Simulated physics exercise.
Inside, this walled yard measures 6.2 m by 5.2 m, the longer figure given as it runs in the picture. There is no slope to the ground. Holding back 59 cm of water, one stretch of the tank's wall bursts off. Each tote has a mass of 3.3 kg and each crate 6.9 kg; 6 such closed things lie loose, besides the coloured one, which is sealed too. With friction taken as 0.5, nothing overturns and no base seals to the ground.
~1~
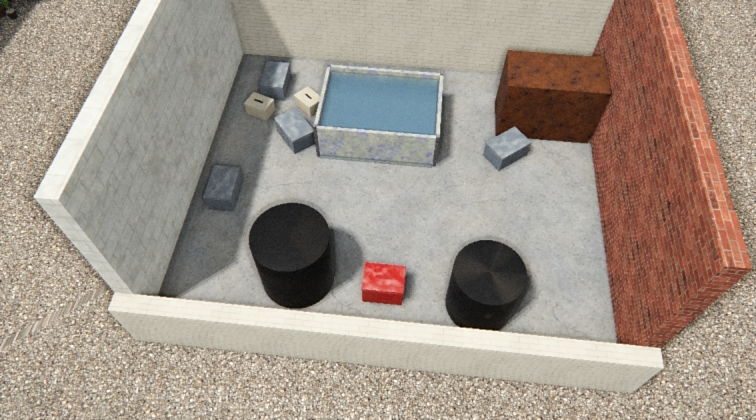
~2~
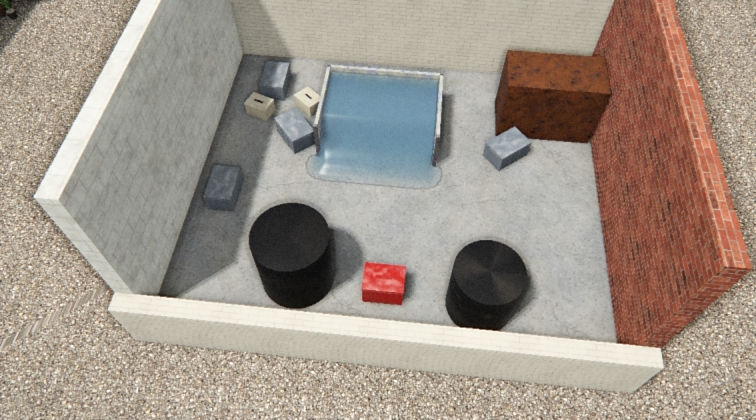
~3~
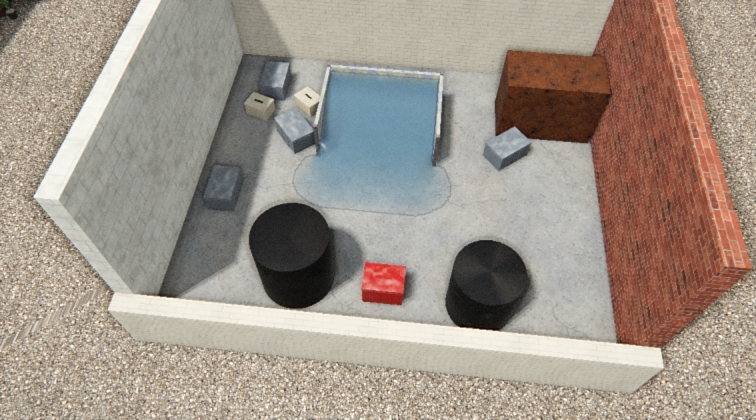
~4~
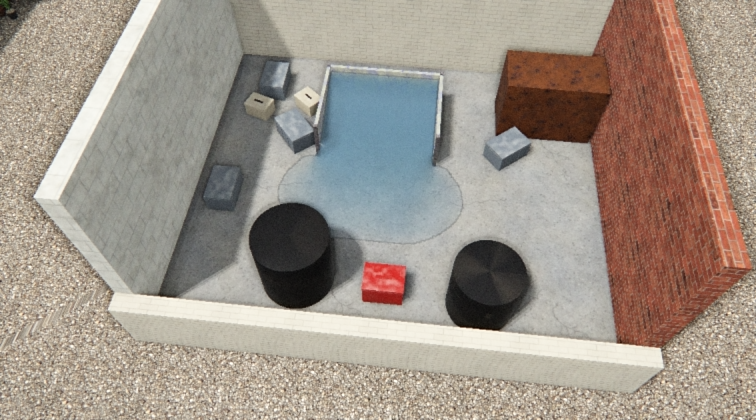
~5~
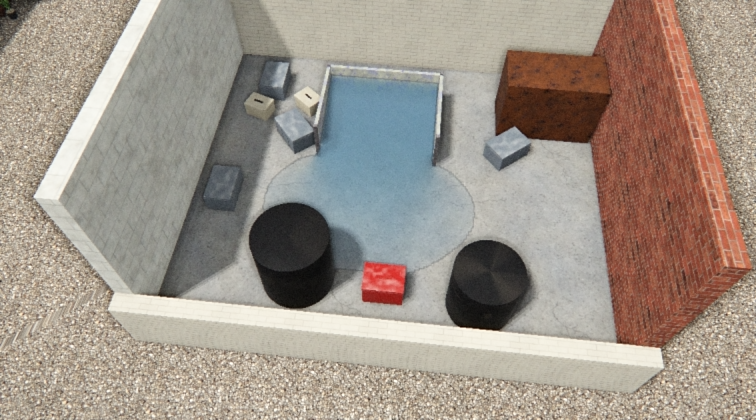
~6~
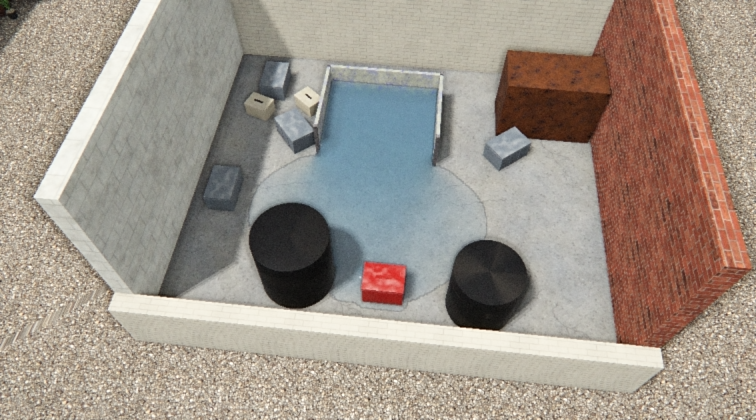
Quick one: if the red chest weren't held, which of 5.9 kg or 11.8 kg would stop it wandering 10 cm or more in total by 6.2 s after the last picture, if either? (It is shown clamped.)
Neither of them.
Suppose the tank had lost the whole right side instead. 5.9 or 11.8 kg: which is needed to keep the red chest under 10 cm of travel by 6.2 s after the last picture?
So only the heavier pick.
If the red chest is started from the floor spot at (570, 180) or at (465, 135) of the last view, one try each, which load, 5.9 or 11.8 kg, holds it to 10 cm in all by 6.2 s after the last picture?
At the first place nothing works, and at the second nothing works.
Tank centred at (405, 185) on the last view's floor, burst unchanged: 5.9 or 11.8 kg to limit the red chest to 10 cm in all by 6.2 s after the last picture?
Lab note - in that case: No option works.
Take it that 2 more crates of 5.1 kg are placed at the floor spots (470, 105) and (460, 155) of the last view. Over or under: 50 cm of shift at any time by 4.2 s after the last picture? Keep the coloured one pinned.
First one stayed within, second stayed within.
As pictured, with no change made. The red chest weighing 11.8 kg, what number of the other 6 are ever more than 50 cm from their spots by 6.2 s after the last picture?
The number is 4.
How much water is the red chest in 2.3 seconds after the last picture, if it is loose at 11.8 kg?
18 cm, roughly.
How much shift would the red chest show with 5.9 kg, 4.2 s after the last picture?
About 60 cm off its spot.
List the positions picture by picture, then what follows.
The red chest at (384, 277), on the bottom; water covers 2.4 m2; 0 of 7 have shifted, in the first frame.
The red chest at (384, 277) rests on the ground; 3.3 m2 under water; 0 of 7 have shifted, in the second frame.
The red chest at (384, 277), on the bottom; 4.5 m2 under water; 0 of 7 have shifted, in the third frame.
The red chest at (384, 277) rests on the ground; water covers 6.0 m2; 0 of 7 have shifted, in the fourth frame.
The red chest at (384, 277) rests on the ground; 7.5 m2 under water; 0 of 7 have shifted, in the fifth frame.
The red chest at (384, 277), on the bottom; 8.7 m2 under water; 0 of 7 have shifted, in the sixth frame.
Then, 0.6 s after the last picture the red chest would be 52 cm from its start with 5.9 kg and 53 cm from its start with 11.8 kg; 18 cm of water round it then.
Then, 2.3 s after the last picture the red chest would be 69 cm from its start with 5.9 kg and 73 cm from its start with 11.8 kg; 18 cm of water round it then.
Then, 4.2 s after the last picture the red chest would be 55 cm from its start with 5.9 kg and 51 cm from its start with 11.8 kg; 9 cm of water round it then.
Then, 6.2 s after the last picture the red chest would be 89 cm from its start with 5.9 kg and 94 cm from its start with 11.8 kg; 5 cm of water round it then.
